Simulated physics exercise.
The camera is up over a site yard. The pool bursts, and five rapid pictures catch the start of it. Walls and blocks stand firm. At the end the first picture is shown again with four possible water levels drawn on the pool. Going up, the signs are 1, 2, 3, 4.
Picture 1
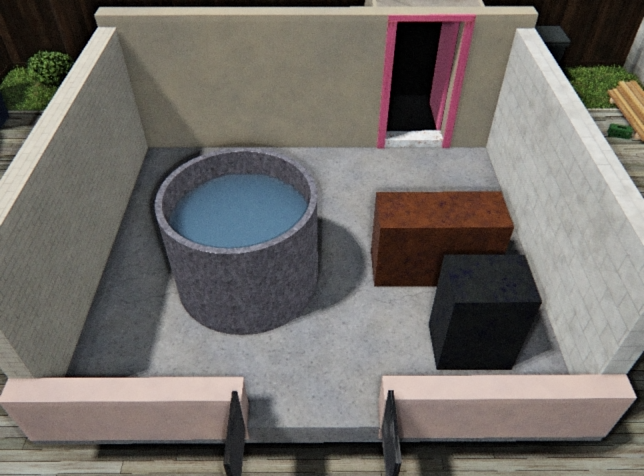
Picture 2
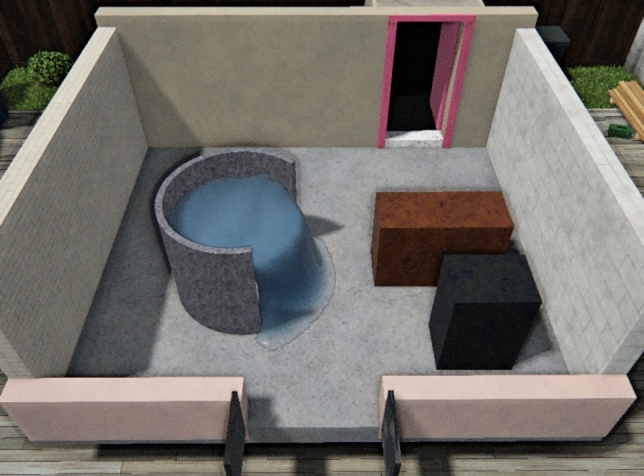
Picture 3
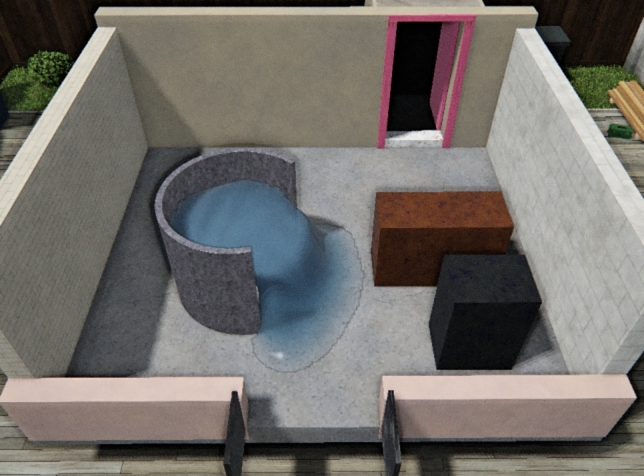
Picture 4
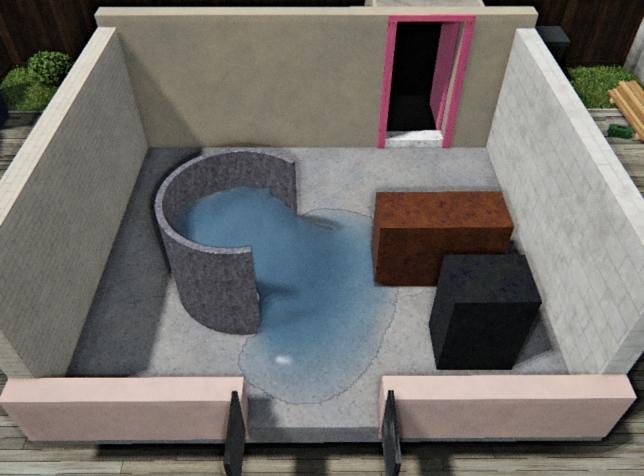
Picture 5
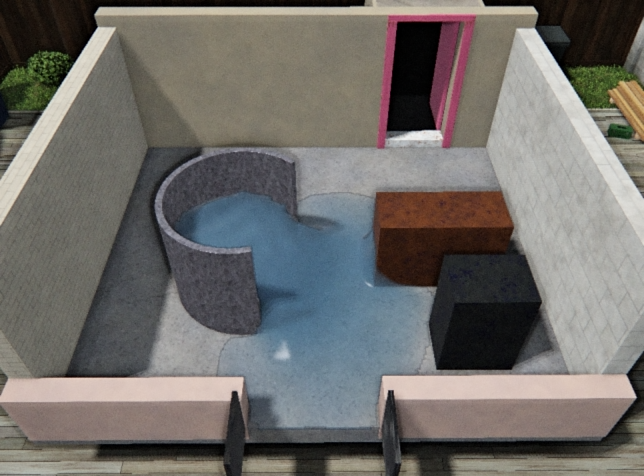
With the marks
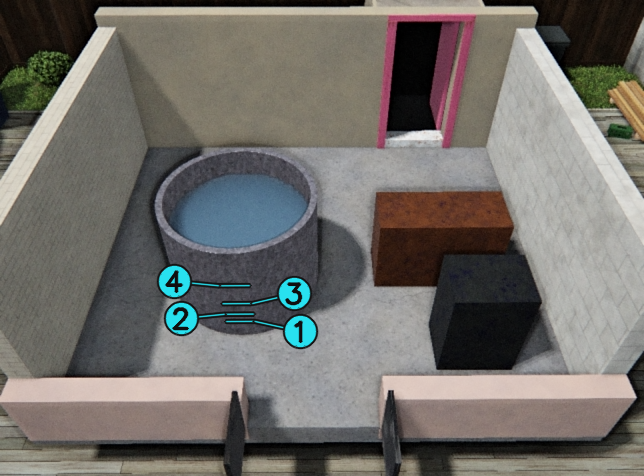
In a walled yard, one side of a round, grey stone pool disappeared, and blue water poured out to the right, spreading across the concrete floor to the brown block and toward the front opening.
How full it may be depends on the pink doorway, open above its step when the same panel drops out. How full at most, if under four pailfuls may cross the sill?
Use level 4.
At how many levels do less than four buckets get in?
All of the four.
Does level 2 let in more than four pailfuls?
No.
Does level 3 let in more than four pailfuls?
No, that is safe.
On the marked copy, 1 at (240, 321); 2 at (239, 314); 3 at (237, 303); 4 at (234, 285); from the bottom up 1, 2, 3, 4.
For level 1, nothing gets over.
For level 2, nothing gets over.
For level 3, nothing gets over.
For level 4, a bucket or two gets in.
